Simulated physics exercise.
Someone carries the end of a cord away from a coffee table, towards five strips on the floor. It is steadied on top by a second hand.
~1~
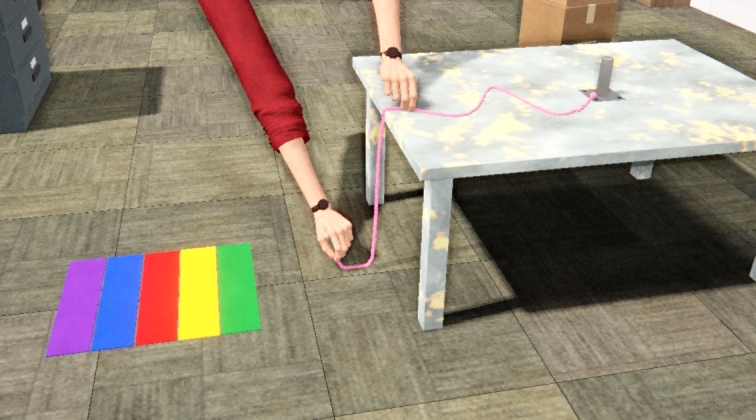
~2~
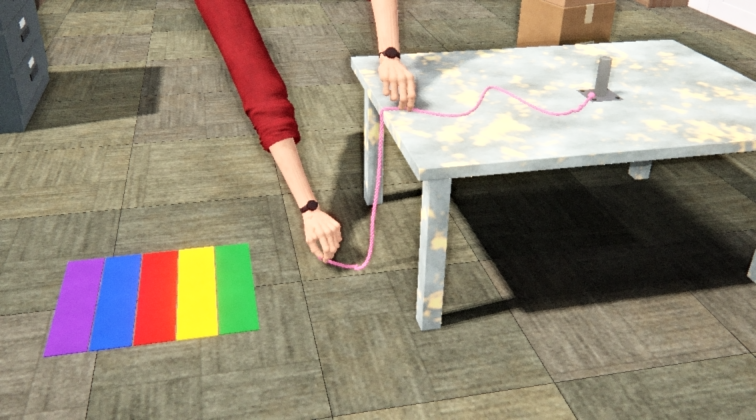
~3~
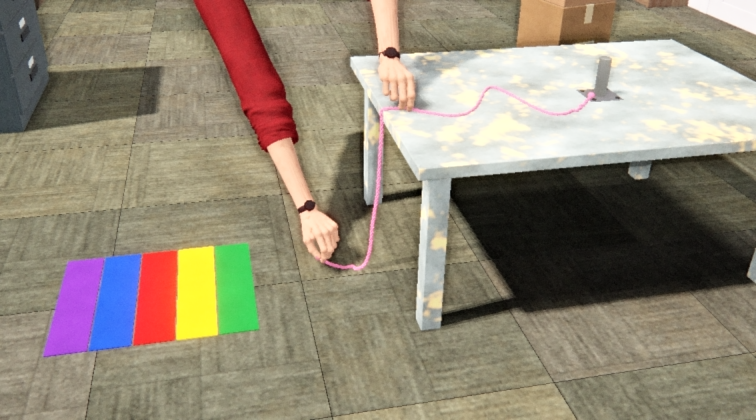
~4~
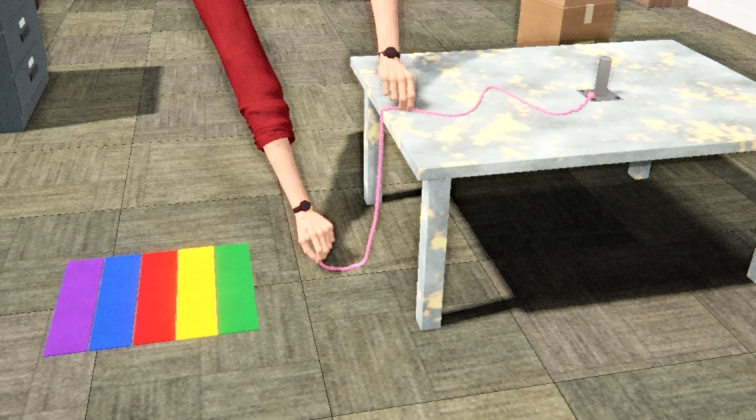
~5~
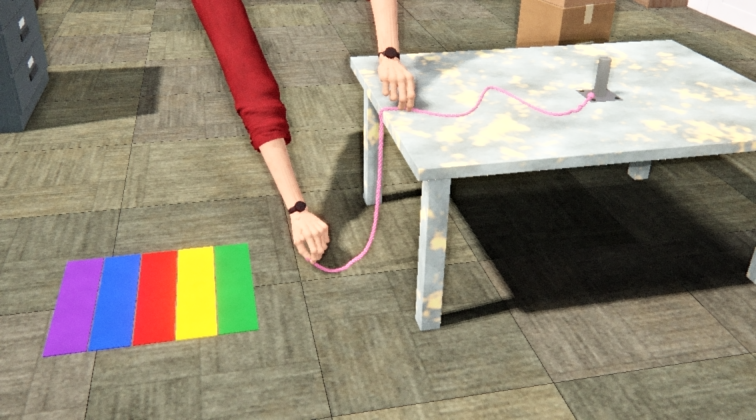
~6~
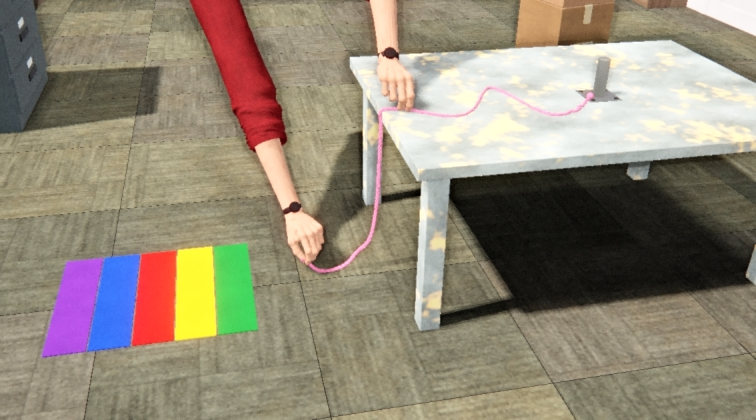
In the video, one hand rests at the edge of a coffee table where a pink cord lies, while the other, near the floor, moves the cord's end slightly left, towards five colored strips on the floor.
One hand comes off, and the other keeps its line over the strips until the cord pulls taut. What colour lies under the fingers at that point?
Purple.
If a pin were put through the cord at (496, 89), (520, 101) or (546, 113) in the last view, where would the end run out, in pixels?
Those spots come out as (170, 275), (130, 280) and (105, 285).
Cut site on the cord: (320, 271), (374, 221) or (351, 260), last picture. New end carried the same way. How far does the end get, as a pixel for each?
Approximate pixels, cut by cut: (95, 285); (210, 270); (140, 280).
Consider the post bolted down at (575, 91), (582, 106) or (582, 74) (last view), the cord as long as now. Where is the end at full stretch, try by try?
One per try, in order: (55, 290), (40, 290), (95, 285).
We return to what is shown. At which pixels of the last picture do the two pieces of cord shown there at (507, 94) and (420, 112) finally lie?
Near (453, 105) and (308, 152).
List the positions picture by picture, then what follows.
End (335, 258); green (240, 314); yellow (199, 319); red (158, 324); blue (115, 329); purple (72, 334), in the first picture.
End (324, 259); cord through (581, 108) (517, 98) (479, 103) (413, 110) (380, 168) (372, 243), in the second picture.
End (321, 259), in the third picture.
End (317, 259); cord through (581, 108) (517, 98) (479, 103) (413, 109) (380, 167) (369, 243), in the fourth picture.
End (311, 260), in the fifth picture.
End (306, 261); cord through (580, 109) (516, 99) (478, 104) (412, 110) (379, 168) (367, 243), in the sixth picture.
A little later, end near (146, 278); over red.
Next, end near (99, 283); over blue.
When it is tight, end near (71, 286); over purple. Over purple.
